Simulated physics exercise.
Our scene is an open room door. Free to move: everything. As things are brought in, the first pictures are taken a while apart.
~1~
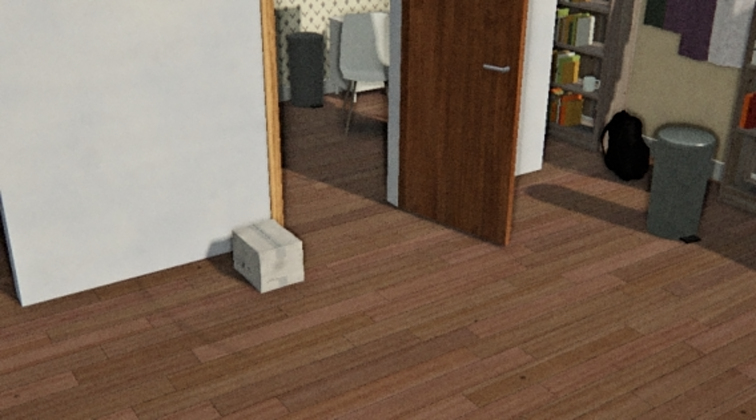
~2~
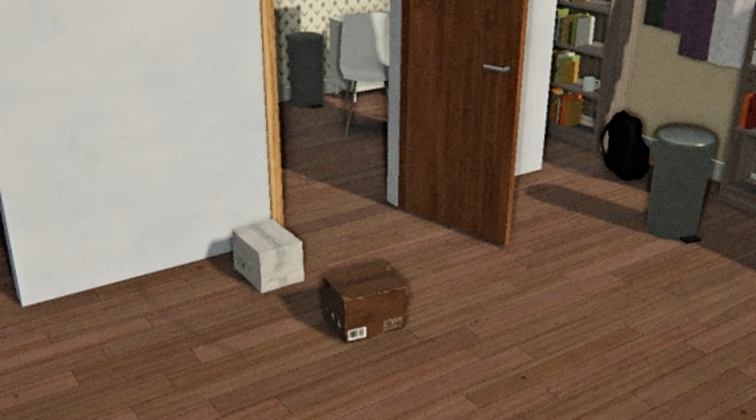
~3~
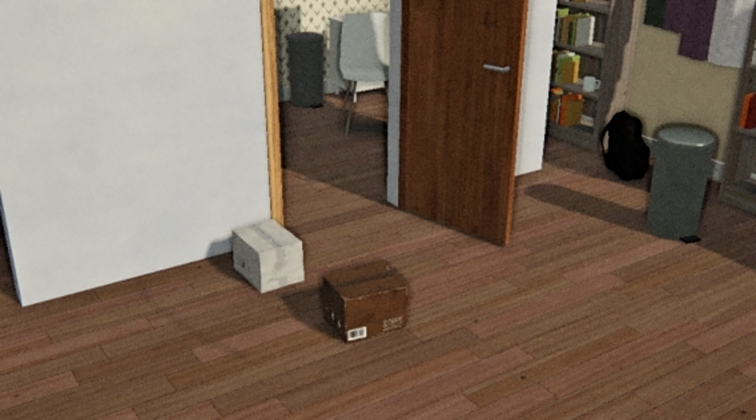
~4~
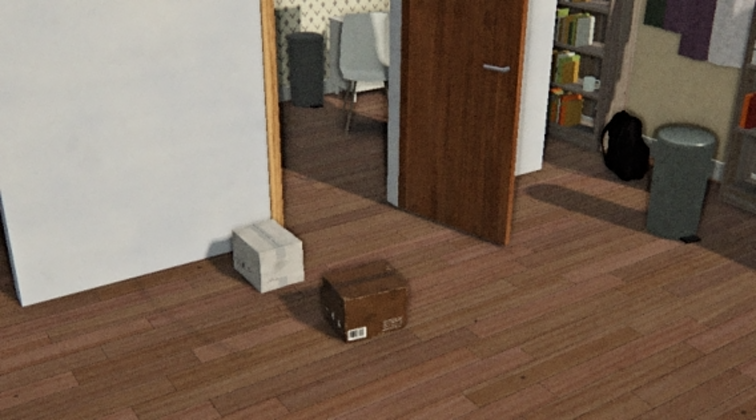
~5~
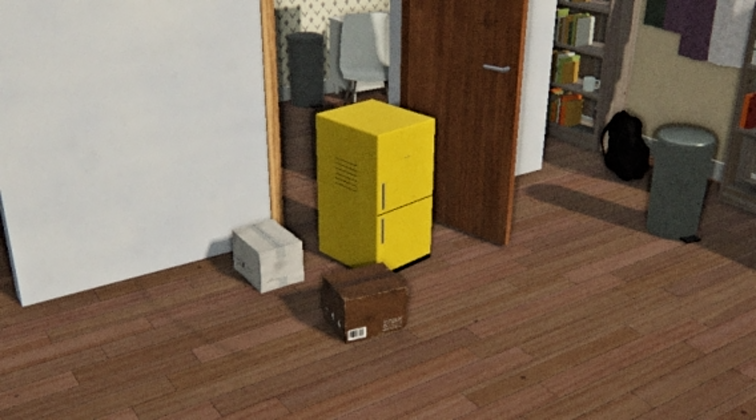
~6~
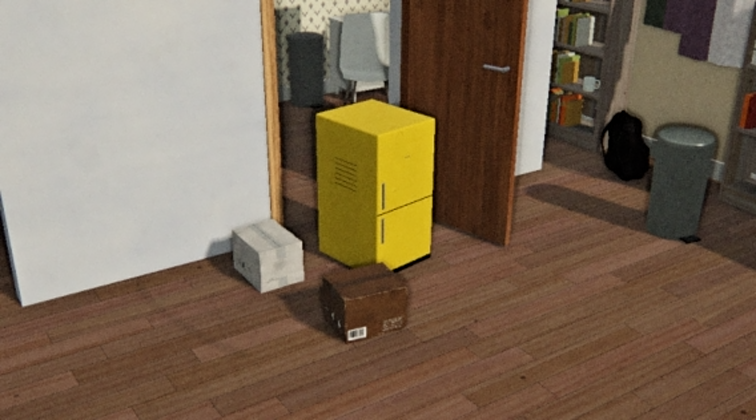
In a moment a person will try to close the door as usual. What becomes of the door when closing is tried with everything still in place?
The push fails.
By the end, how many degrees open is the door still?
It comes to about 70°.
Then, 0.50 s past the last view, door at 88°.
Then, 0.70 s past the last view, door at 73°.
Finally, door at 70°; all 3 still in place. Final places as the last picture's camera would see them, yellow appliance near (373, 188).
